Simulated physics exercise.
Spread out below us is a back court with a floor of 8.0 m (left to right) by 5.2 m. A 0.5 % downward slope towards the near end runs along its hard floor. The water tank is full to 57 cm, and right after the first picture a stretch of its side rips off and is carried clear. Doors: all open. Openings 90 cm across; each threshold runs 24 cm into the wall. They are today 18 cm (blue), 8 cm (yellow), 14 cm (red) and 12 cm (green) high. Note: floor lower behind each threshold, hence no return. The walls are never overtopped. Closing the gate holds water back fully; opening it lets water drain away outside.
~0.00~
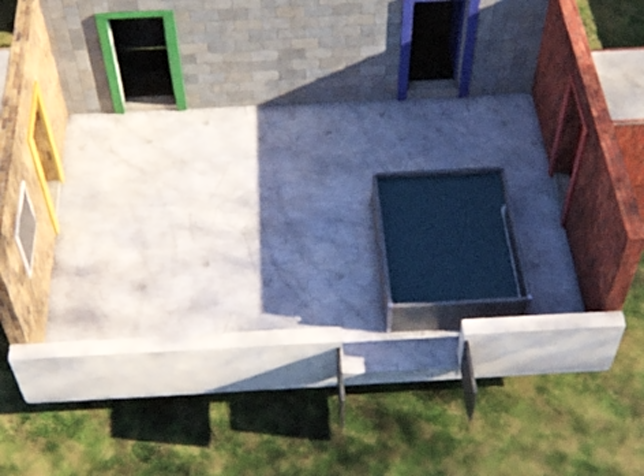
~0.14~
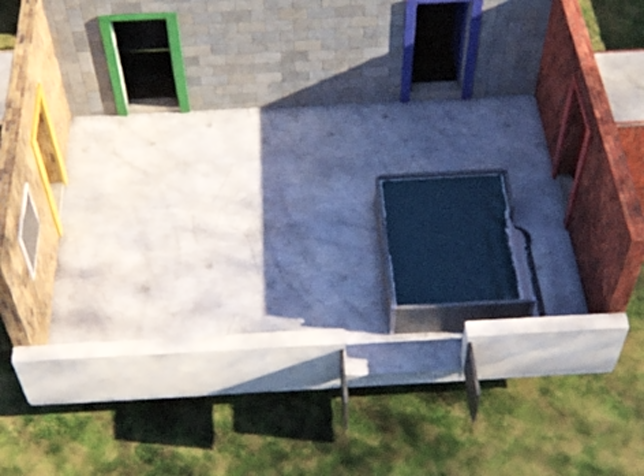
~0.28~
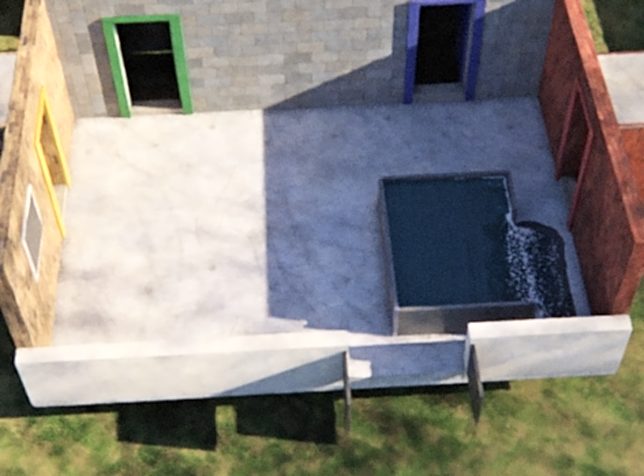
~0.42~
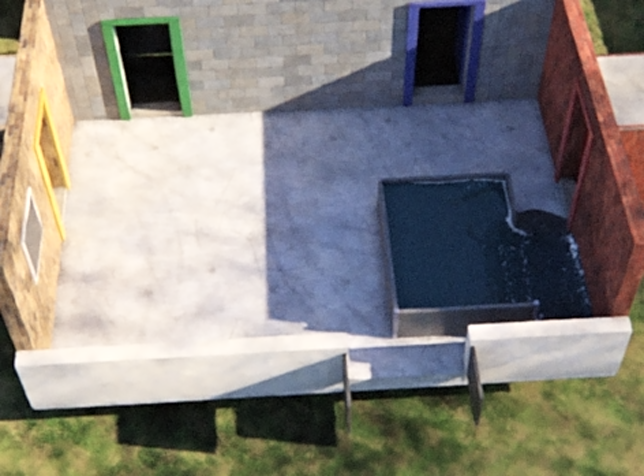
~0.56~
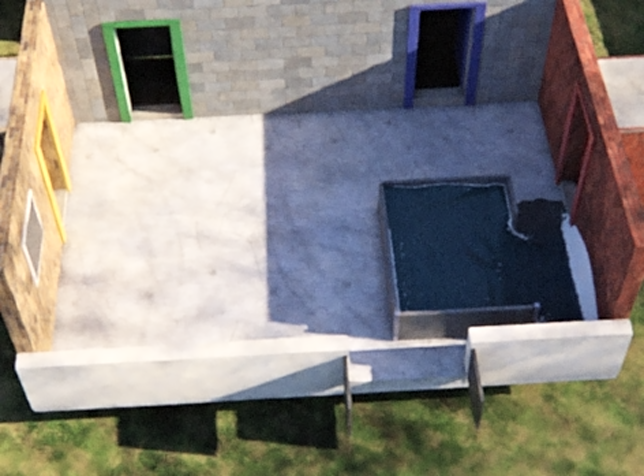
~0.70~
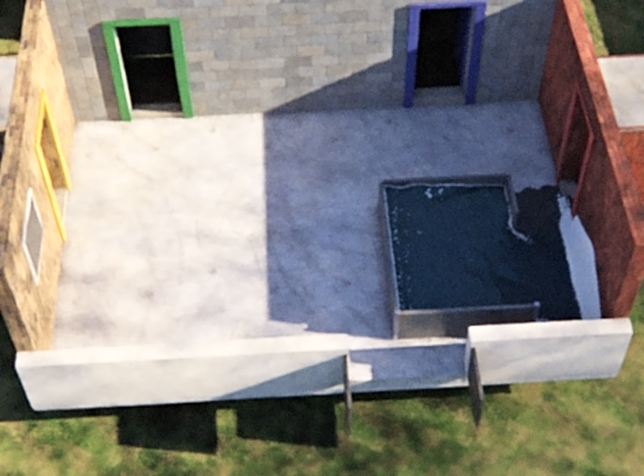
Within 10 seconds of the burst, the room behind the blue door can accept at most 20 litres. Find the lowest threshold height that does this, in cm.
The lowest height is about 11.5 cm.
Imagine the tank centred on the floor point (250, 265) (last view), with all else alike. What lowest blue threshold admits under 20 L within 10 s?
Roughly 11.0 cm is needed.
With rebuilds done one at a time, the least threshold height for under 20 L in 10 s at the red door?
Red door, minimum about 14.5 cm.
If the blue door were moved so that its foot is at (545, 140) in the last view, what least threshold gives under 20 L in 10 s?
Around 12.0 cm would do it.
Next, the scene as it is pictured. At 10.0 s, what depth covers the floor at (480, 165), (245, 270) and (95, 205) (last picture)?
Depths of roughly 3 cm, 2 cm and 6 cm, in that order.
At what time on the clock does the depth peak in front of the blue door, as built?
Peak time: Around 2.6 s.
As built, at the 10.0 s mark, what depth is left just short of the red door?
The depth there is around 7.0 cm.
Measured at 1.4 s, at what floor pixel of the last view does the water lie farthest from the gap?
Front tip: Approx. (541, 128) px.
After 1.4 s water covers 10 % of the floor, deepest (60 cm) near (596, 352); it has not reached the blue door.
After 3.0 s water covers 30 % of the floor, deepest (30 cm) near (569, 343); 16 cm at the blue door, 0 litres in over its 18 cm threshold.
After 10.0 s water covers 95 % of the floor, deepest (16 cm) near (49, 383); 8 cm at the blue door, 1 litre in over its 18 cm threshold.
At the blue door as built, the water arrived by 2.3 s and peaked near 18 cm at 2.6 s.
Run again over the same 10 s with other heights there, 32 litres in over 10 cm, 10 litres over 13.5 cm. The limit of 20 litres is kept from about 11.5 cm up.
